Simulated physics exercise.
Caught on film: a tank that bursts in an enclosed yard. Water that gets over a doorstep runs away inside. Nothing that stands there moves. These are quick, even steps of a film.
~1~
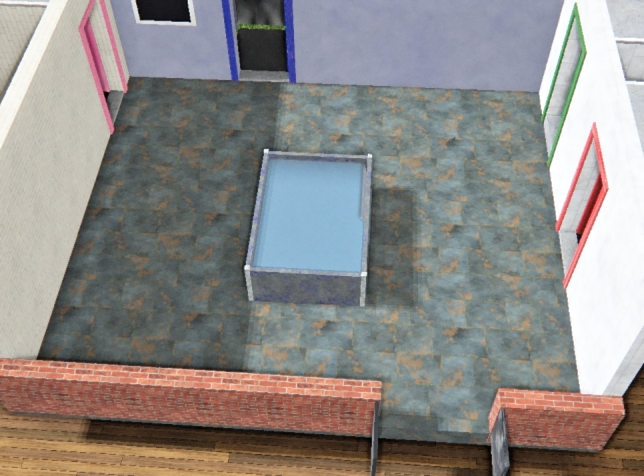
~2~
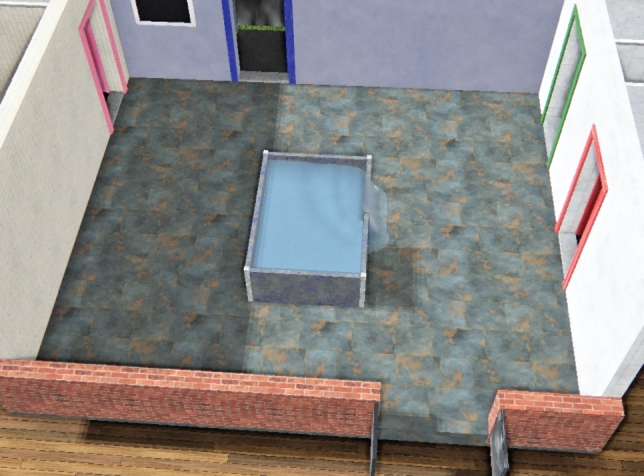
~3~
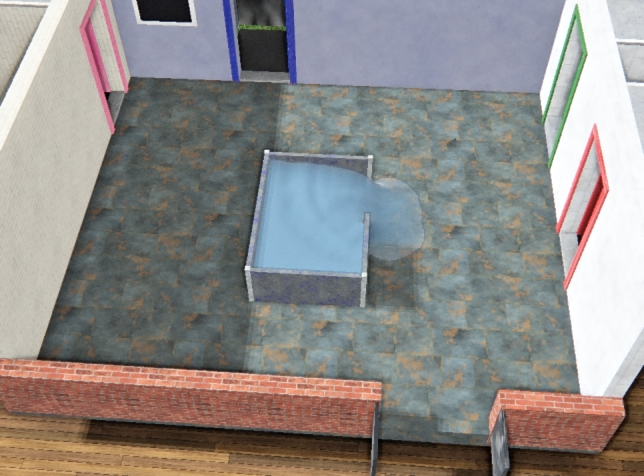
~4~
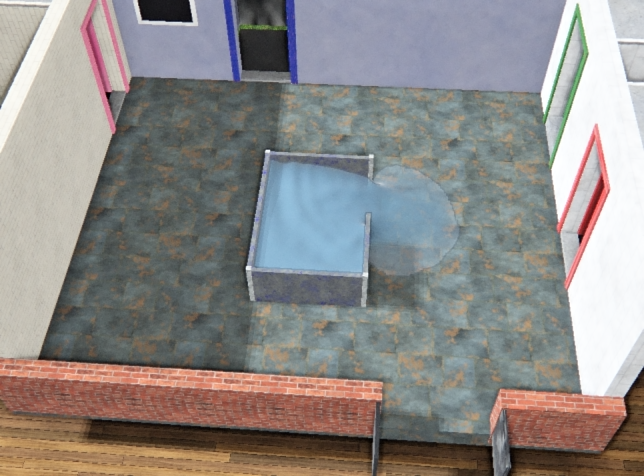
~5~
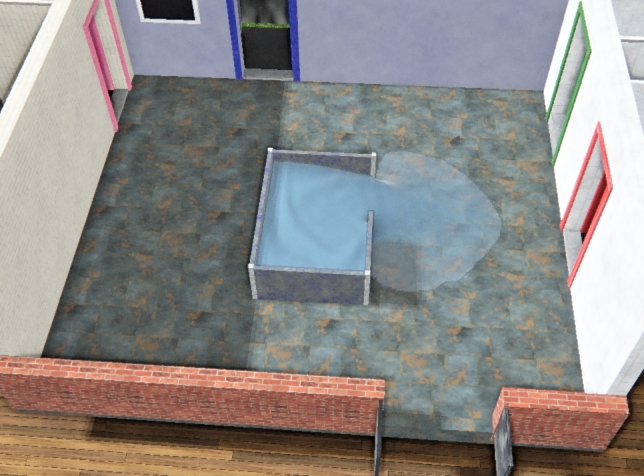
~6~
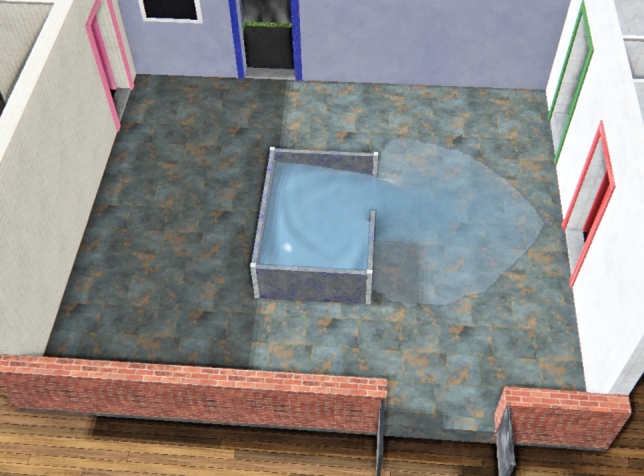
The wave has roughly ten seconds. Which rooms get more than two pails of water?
In the end: The red door takes more than that; the green door stays under that; the blue door stays under that; the pink door stays under that.
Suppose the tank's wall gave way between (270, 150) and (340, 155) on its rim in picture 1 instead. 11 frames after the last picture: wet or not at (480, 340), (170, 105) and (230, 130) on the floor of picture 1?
In turn: No water, awash, flooded.
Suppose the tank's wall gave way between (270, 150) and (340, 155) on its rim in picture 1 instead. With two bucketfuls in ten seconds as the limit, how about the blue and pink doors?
One by one: The blue door passes that mark; the pink door passes that mark.
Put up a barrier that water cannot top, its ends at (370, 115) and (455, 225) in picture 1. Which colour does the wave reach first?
That is the red one.
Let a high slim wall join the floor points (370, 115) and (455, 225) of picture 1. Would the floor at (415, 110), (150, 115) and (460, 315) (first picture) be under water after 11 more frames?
In that order: Not flooded, no water, under water.
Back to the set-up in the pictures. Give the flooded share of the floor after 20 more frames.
Close to 30 %.
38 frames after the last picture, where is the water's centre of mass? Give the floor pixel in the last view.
Roughly at (406, 216).
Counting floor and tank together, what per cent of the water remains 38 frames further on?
Close to 86 %.
A moment on, water covers 25 % of the floor; the red door over two buckets in, the green door wet at the sill, nothing in, the blue door not reached, the pink door not reached.
Next, water covers 25 % of the floor; the red door far over two buckets in, the green door wet at the sill, nothing in, the blue door not reached, the pink door not reached.
Then, water covers 30 % of the floor; the red door far over two buckets in, the green door wet at the sill, nothing in, the blue door not reached, the pink door not reached.
Later, water covers 70 % of the floor; the red door far over two buckets in, the green door wet at the sill, nothing in, the blue door wet at the sill, nothing in, the pink door not reached.
In the end, water covers 90 % of the floor; the red door far over two buckets in, the green door wet at the sill, nothing in, the blue door wet at the sill, nothing in, the pink door under two buckets in.
